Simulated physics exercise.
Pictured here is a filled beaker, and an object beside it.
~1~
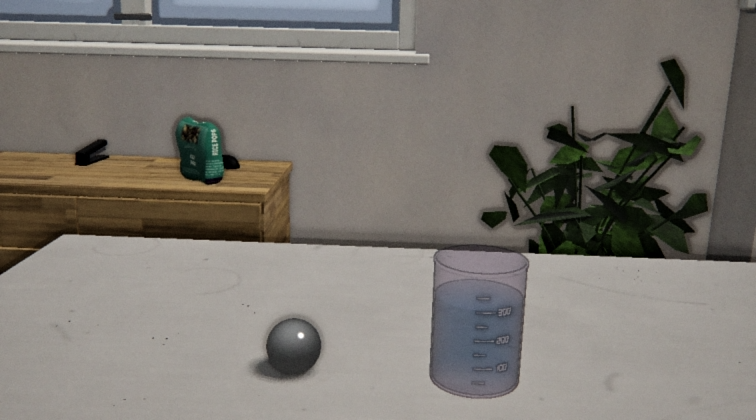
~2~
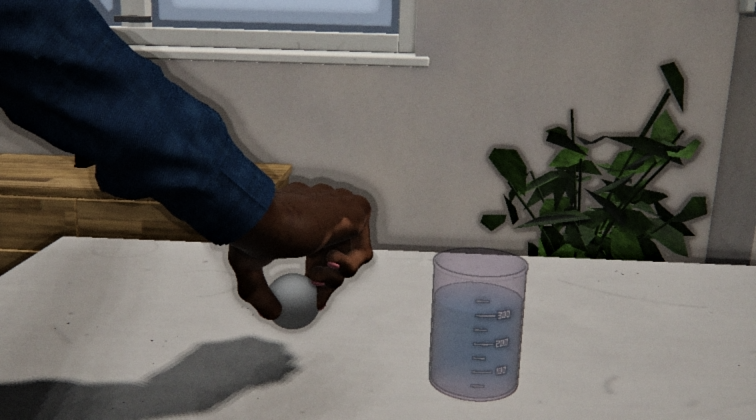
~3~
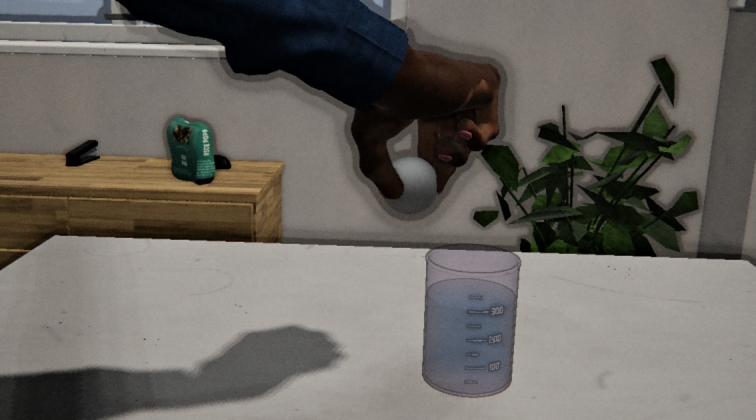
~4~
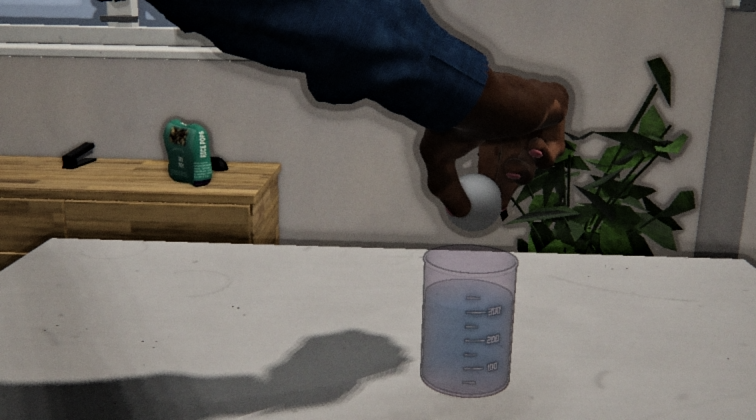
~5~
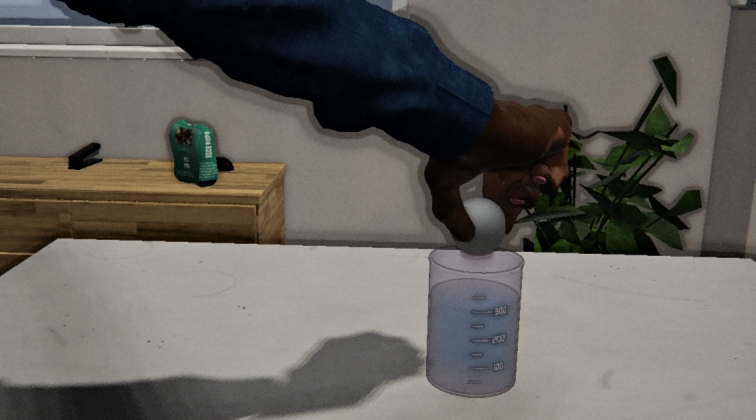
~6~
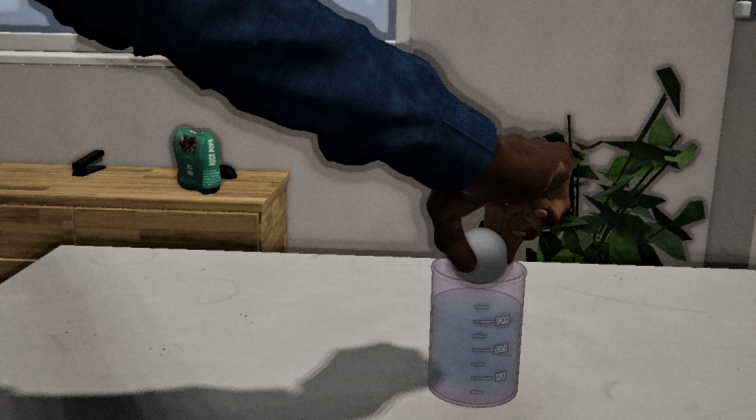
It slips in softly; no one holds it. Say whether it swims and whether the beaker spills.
Let go in the water, it does not stay up, and the beaker manages without spilling.
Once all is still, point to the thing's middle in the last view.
(474, 358), more or less.
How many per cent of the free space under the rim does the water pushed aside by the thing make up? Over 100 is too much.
It comes to around 40 per cent.
Next, the steel ball enters the water; the beaker is about three quarters full.
After that, the steel ball goes on down; the beaker is about three quarters full.
Finally, the steel ball has sunk; the beaker is about three quarters full; the top is dry.
